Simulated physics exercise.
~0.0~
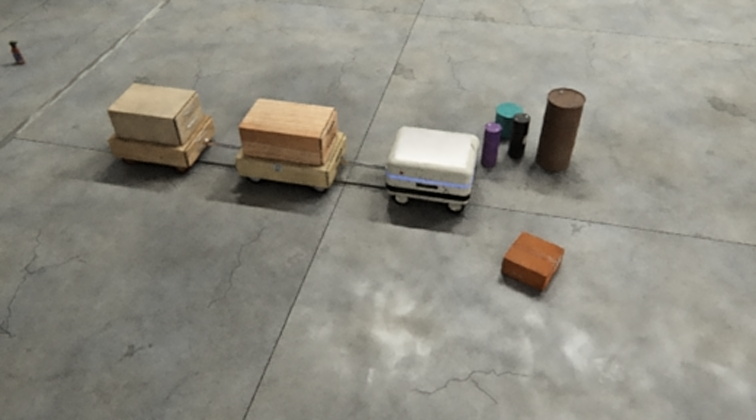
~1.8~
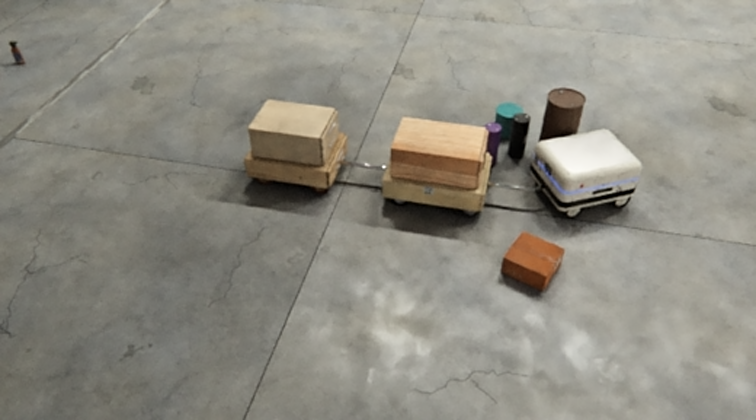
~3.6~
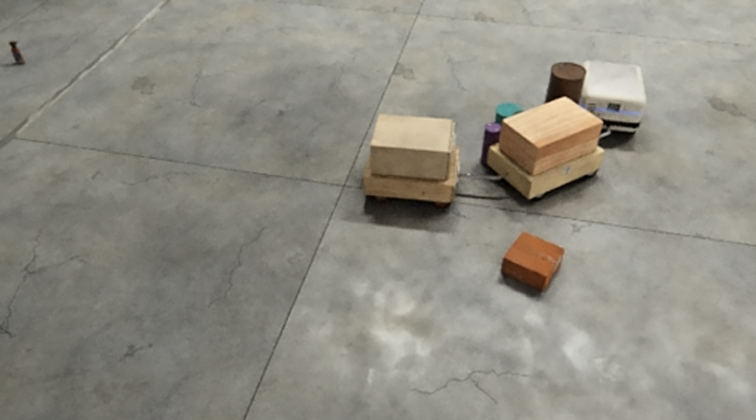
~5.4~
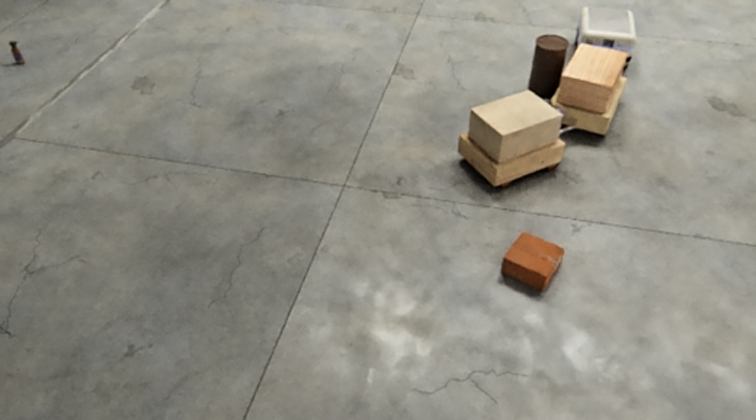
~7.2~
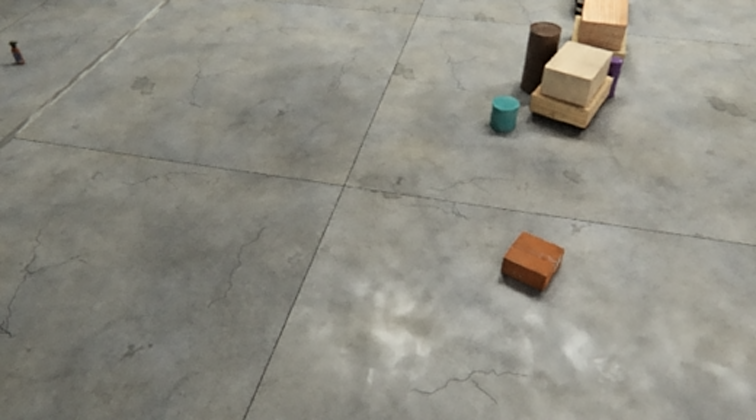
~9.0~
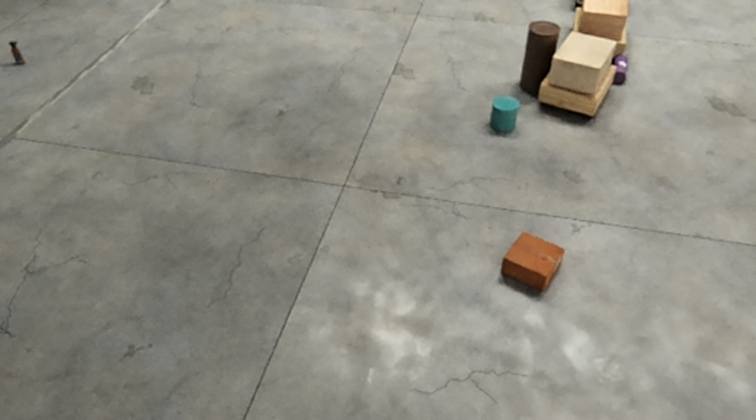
The clip shows a white tug towing two box-laden wooden carts rightward past an orange box, then turning away toward the top right among several cylinders, which shift; it ends with the carts stopped beside the upright brown drum, the purple canister on its side and the turquoise pail upright.
